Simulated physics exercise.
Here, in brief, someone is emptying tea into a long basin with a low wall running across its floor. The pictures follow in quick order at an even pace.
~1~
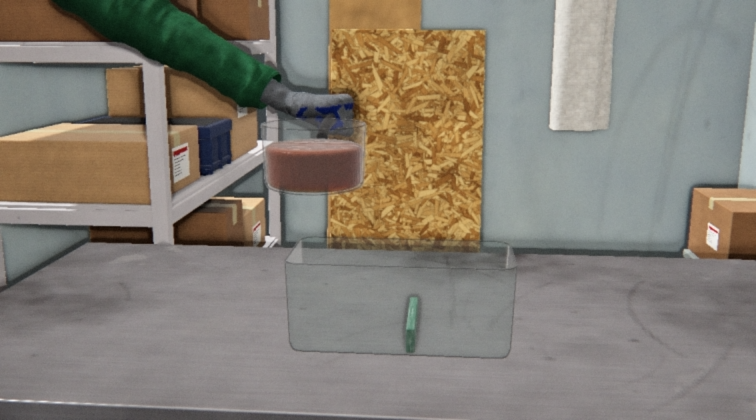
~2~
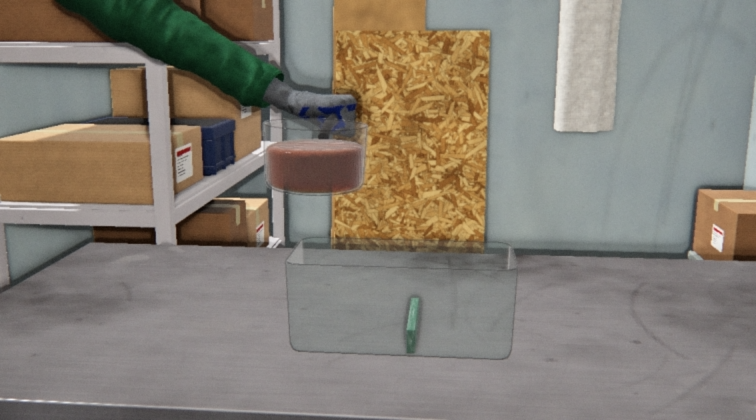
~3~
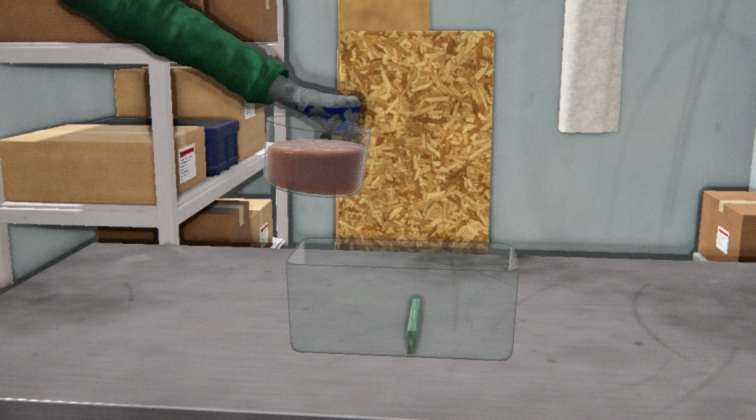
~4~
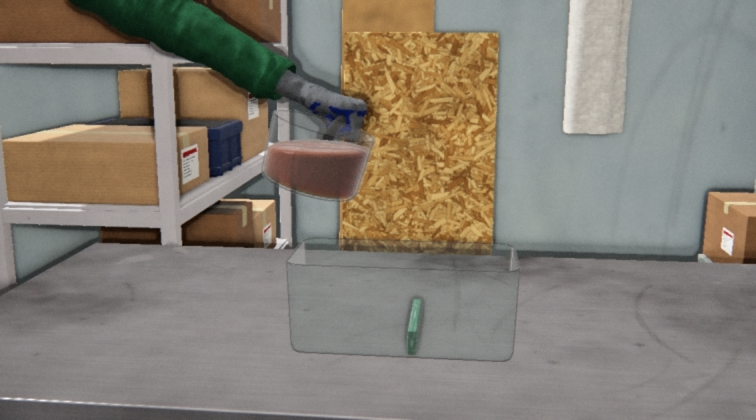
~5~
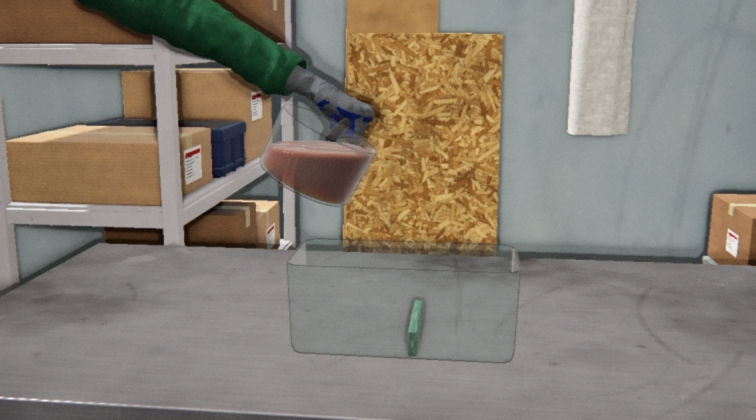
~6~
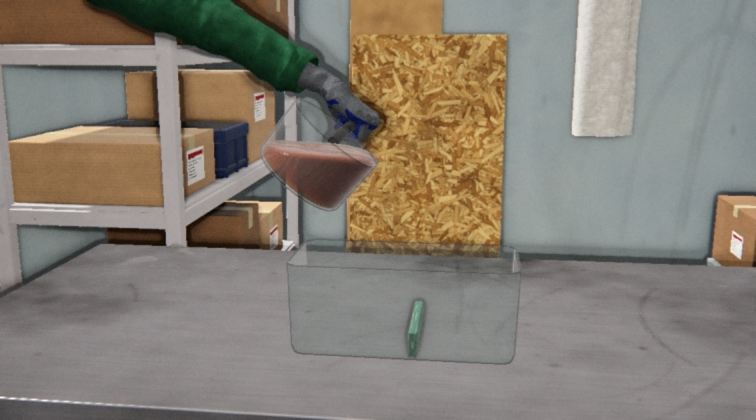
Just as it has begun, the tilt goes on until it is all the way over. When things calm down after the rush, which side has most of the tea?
Most of it is on the left.
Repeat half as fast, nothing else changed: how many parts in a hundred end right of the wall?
It comes to some 50 per cent.
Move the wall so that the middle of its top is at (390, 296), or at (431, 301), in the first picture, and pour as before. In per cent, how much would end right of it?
About 60 per cent on the first try, and 5 per cent on the second.
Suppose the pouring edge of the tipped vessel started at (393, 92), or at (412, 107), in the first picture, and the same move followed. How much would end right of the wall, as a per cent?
Close to 70 in a hundred, then close to 75 in a hundred.
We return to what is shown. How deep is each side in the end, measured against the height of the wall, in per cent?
Left: About 70; right: About 40.
A moment on, the tilt is 101° and 33 per cent is still to pour, 19 is left of the wall and 7 right of it.
Next, the tilt is 106° and 8 per cent is still to pour, 60 is left of the wall and 24 right of it.
Then the tilt is 106° and 1 per cent is still to pour, 67 is left of the wall and 24 right of it.
Later the tilt is 106° and 0 per cent is still to pour, 71 is left of the wall and 26 right of it.
Finally, 71 per cent lies left of the wall, 27 right of it and 2 outside.
